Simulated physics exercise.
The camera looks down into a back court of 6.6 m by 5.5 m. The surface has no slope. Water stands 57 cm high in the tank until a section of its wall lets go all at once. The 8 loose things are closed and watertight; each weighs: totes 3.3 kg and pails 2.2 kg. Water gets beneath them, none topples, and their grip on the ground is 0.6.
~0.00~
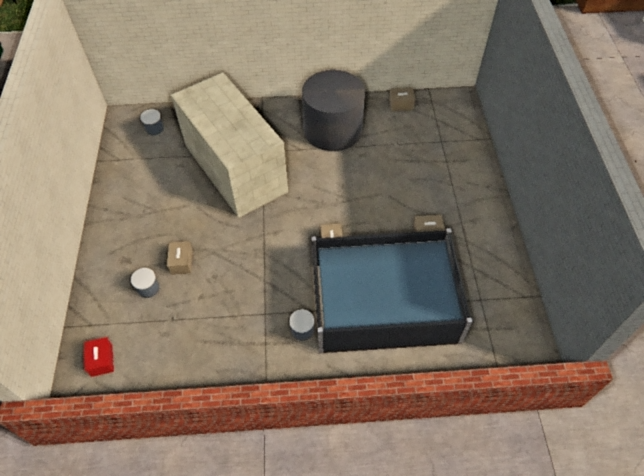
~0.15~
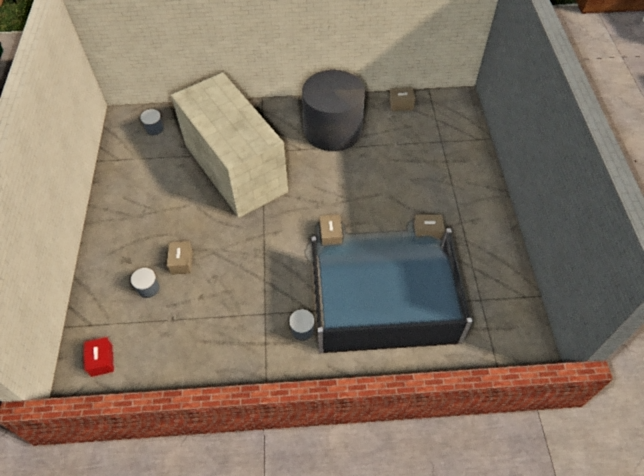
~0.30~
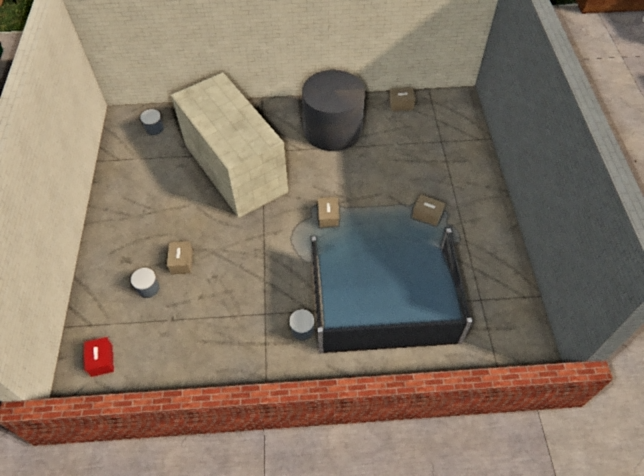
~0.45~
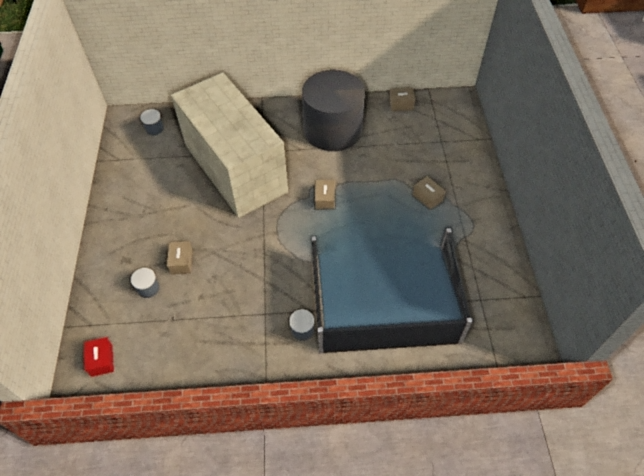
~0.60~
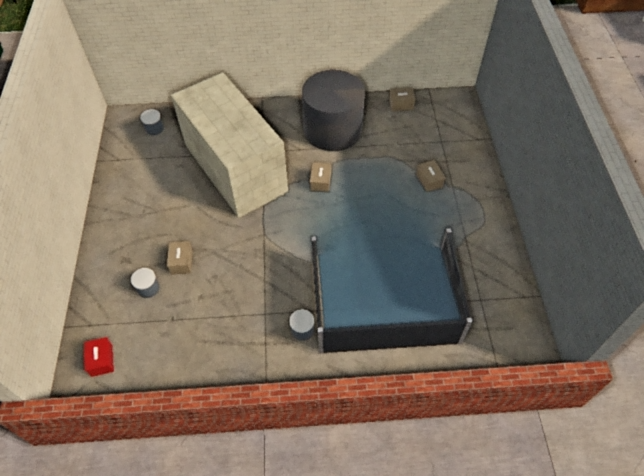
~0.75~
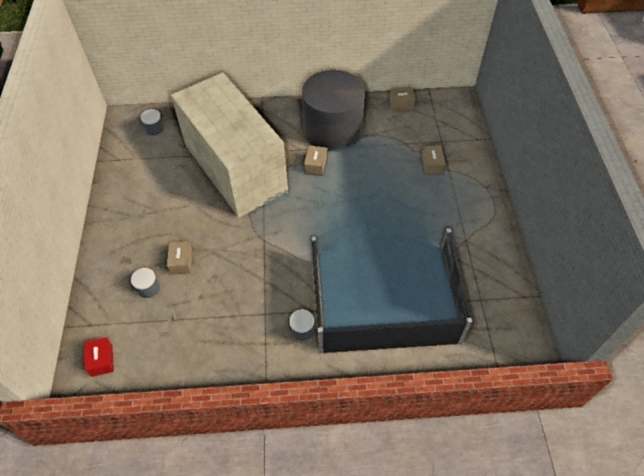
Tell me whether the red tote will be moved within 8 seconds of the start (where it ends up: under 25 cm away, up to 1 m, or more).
The red tote barely shifts.
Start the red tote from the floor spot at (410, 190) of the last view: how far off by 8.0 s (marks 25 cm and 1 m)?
It ends far away.
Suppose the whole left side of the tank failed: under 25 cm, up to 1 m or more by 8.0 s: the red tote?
Then the red tote travels far.
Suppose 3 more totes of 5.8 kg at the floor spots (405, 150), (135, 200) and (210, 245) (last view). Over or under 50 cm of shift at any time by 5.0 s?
In turn: Past it, less, short of it.
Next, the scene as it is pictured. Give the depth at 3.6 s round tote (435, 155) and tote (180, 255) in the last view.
About 13 and 2 cm.
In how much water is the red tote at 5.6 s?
About 0 cm.
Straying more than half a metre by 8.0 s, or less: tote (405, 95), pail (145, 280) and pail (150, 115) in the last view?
In turn: Past it, less, past it.
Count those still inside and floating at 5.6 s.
3 of them.
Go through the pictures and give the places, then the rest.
The red tote at (96, 353), on the bottom; 2.3 m2 under water; 0 of 8 have shifted, in the first picture.
The red tote at (96, 353), on the bottom; water covers 3.1 m2; 1 of 8 have shifted, in the second picture.
The red tote at (96, 353), on the bottom; water covers 4.2 m2; 2 of 8 have shifted, in the third picture.
The red tote at (96, 353) rests on the ground; 5.6 m2 under water; 2 of 8 have shifted, in the fourth picture.
The red tote at (96, 353), on the bottom; water covers 7.1 m2; 2 of 8 have shifted, in the fifth picture.
The red tote at (96, 353), on the bottom; 8.5 m2 under water; 2 of 8 have shifted, in the sixth picture.
After 1.6 s the red tote is near (96, 353), 0.0 m from its start, aground; 1 afloat.
After 3.6 s the red tote is near (96, 353), 0.0 m from its start, aground; 2 afloat.
After 5.6 s the red tote is near (96, 353), 0.0 m from its start, aground; 3 afloat.
After 8.0 s the red tote is near (96, 353), 0.0 m from its start, aground; 6 afloat.
